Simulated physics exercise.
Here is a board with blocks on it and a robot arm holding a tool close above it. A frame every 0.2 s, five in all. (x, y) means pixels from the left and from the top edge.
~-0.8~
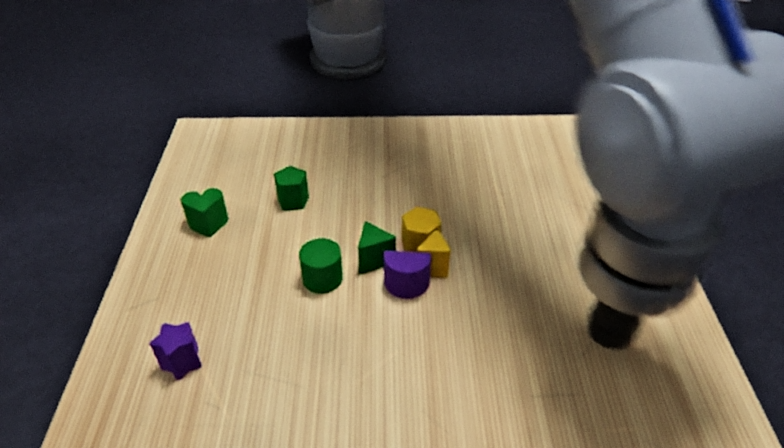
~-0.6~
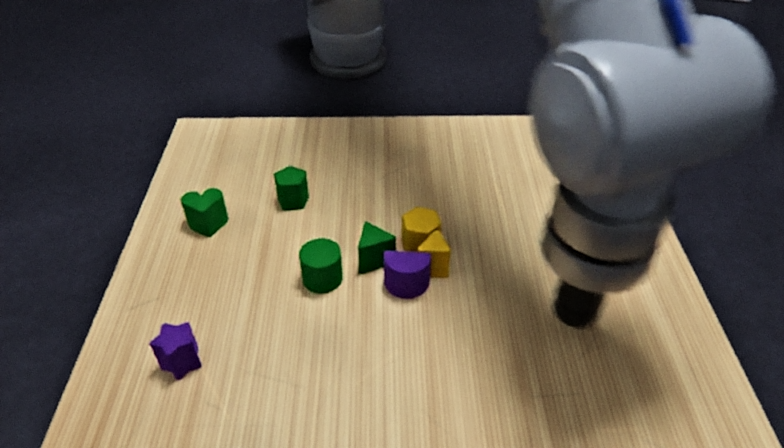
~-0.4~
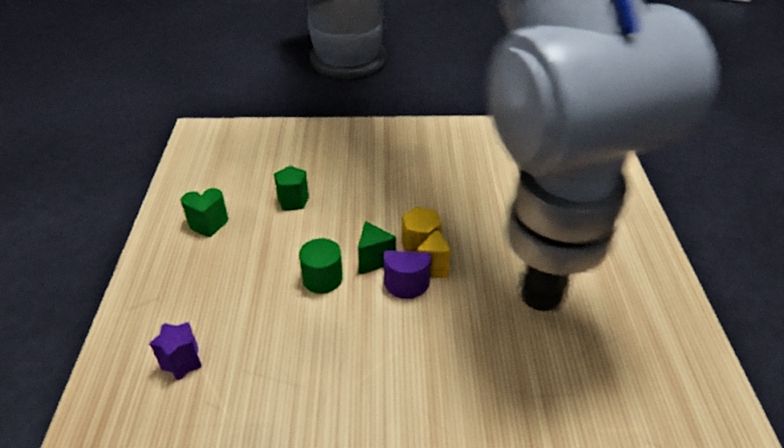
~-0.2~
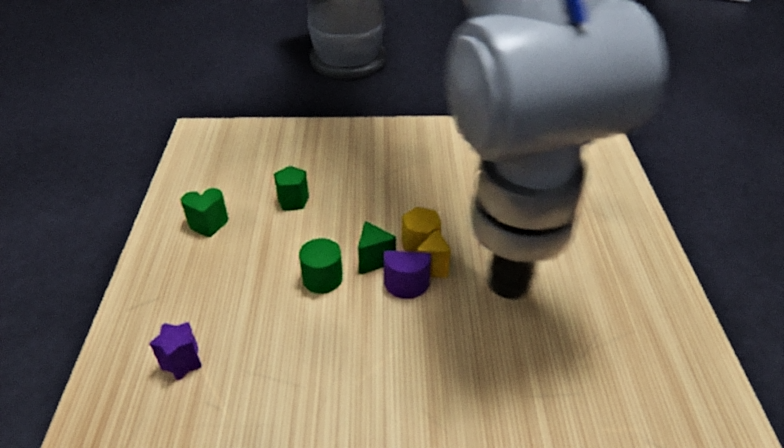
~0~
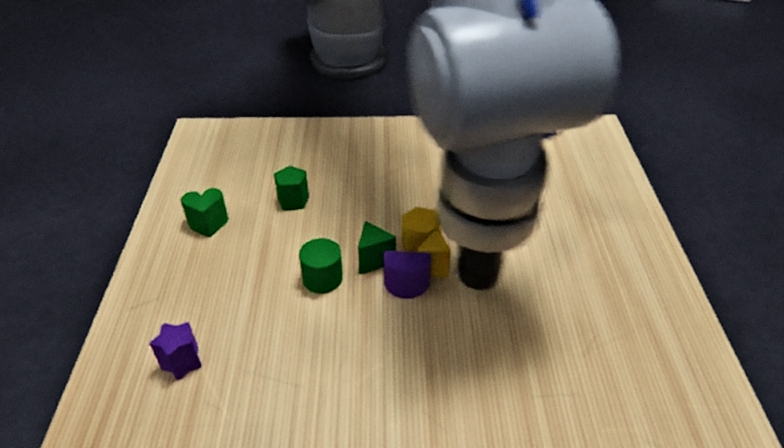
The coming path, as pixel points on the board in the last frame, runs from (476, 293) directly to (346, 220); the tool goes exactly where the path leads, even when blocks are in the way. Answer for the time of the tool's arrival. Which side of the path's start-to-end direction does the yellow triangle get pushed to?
It goes toward the left-hand side.
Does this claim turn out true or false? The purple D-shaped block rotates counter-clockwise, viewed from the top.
Answer: True.
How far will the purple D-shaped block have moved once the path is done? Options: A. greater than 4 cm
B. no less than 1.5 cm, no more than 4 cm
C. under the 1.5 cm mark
B
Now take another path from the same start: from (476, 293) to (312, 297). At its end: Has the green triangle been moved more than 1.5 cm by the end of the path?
In short: No.
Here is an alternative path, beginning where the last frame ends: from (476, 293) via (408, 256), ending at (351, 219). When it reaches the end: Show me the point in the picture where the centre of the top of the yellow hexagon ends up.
Its top middle is near (394, 187).
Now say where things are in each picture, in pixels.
The first frame shows lower end of the tool at (610, 331), tops of blocks, green triangle at (373, 235), purple D-shaped block at (407, 260), yellow hexagon at (422, 219), yellow triangle at (435, 243).
The second frame shows tool at (575, 311), blocks as before.
The third frame shows tool at (542, 295), blocks as before.
The fourth frame shows tool at (509, 284), blocks as before.
The fifth frame shows tool at (479, 275), green triangle at (373, 235), purple D-shaped block at (407, 260), yellow hexagon at (422, 219), yellow triangle at (435, 243).
On the path given first. One third of the way, tool at (429, 249); purple D-shaped block at (393, 259), turned 40° anticlockwise; yellow hexagon at (415, 210); yellow triangle at (401, 229), turned 65° clockwise.
Two thirds of the way, tool at (385, 225); green triangle at (363, 235); purple D-shaped block at (387, 258), turned 65° anticlockwise; yellow hexagon at (405, 197), turned 80° clockwise; yellow triangle at (356, 209), turned 35° clockwise.
At the end, tool at (344, 202); green triangle at (363, 235); purple D-shaped block at (387, 258), turned 65° anticlockwise; yellow hexagon at (405, 196), turned 80° clockwise; yellow triangle at (315, 190), turned 25° clockwise.
